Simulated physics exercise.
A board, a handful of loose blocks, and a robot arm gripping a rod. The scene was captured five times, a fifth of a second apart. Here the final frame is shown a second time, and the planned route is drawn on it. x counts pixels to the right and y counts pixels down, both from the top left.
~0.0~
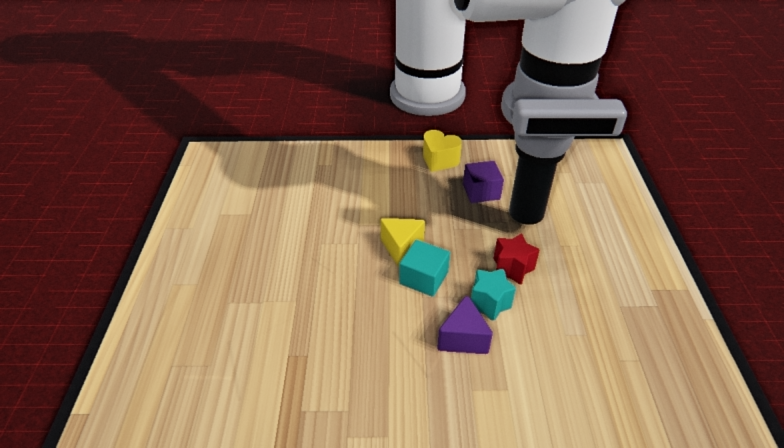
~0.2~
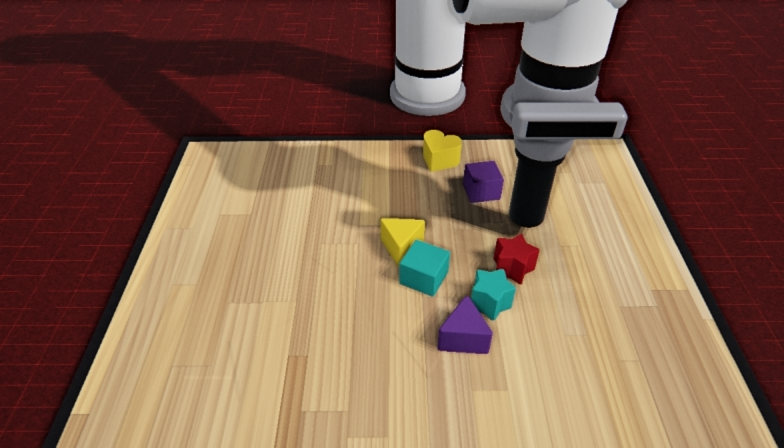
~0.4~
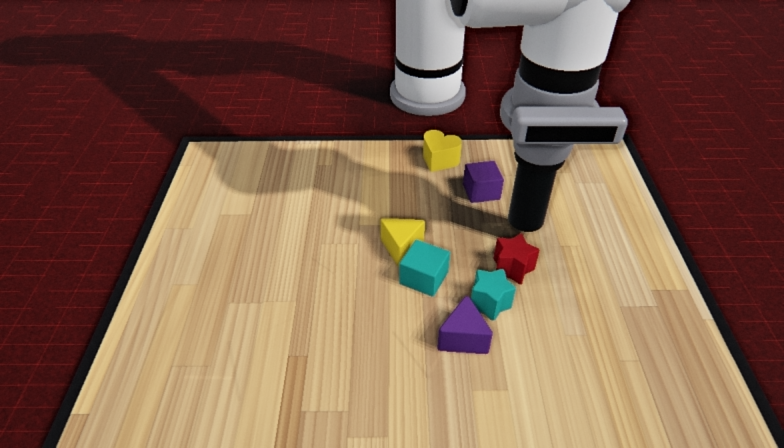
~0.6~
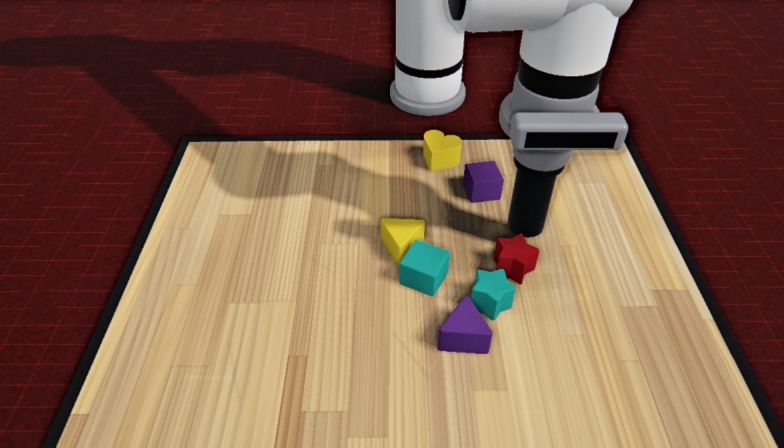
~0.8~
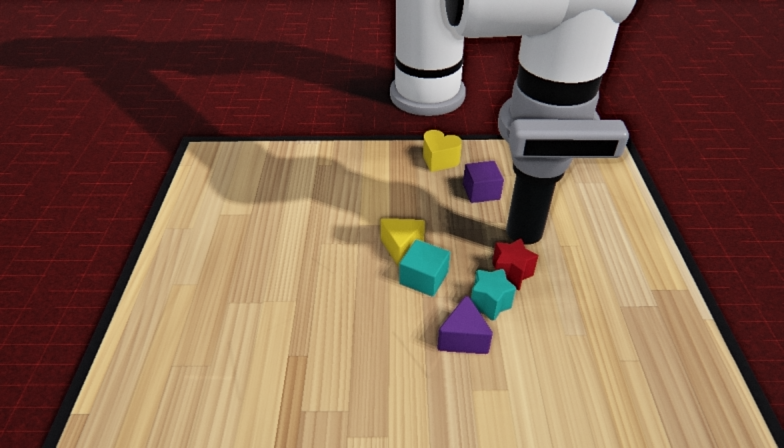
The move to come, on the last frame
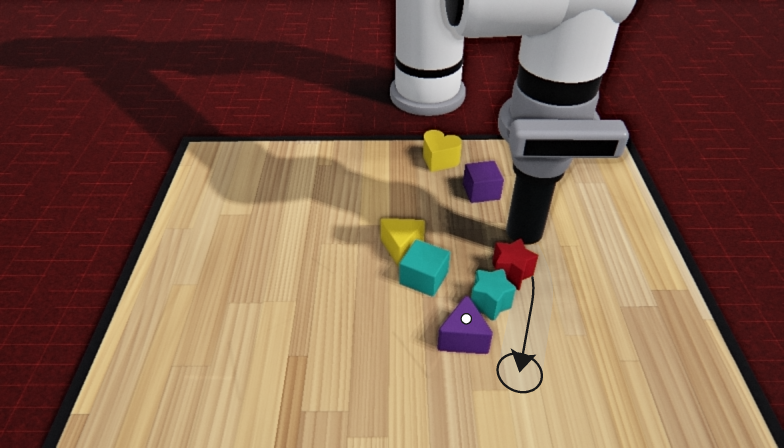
To begin with, a robot arm holds a dark rod upright just behind a red star block on a wooden board scattered with yellow, purple and turquoise blocks. The rod slides slightly toward the viewer, then nudges the red star a tiny way forward, while the other blocks stay still.
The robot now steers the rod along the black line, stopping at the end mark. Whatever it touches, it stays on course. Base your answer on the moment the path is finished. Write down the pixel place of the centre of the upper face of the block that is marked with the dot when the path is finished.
The middle of its upper face should be somewhere near (445, 325).
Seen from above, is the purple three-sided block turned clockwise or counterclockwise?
Turns anticlockwise.
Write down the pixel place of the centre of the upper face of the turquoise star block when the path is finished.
It should be at about (456, 296).
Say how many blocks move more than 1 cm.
I'd say three or more blocks get moved.
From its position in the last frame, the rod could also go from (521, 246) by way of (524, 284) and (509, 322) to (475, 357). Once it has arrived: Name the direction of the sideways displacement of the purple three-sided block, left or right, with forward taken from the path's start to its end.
It slides rightward.
Path on the board, from (521, 246) via (533, 284) and (528, 325), ending at (520, 372); the dot is on the purple three-sided block.
What follows on the original path. One third of the way, rod (537, 270); turquoise star block (478, 290), turned 20° clockwise; red star block (512, 280), turned 60° clockwise.
Two thirds of the way, rod (532, 312); purple three-sided block (449, 325), turned 40° anticlockwise; turquoise star block (458, 297), turned 65° clockwise; red star block (496, 309), turned 95° clockwise.
At the end, rod (523, 359); purple three-sided block (445, 325), turned 40° anticlockwise; purple square block in place; turquoise star block (456, 296), turned 70° clockwise; red star block (492, 320), turned 140° clockwise.
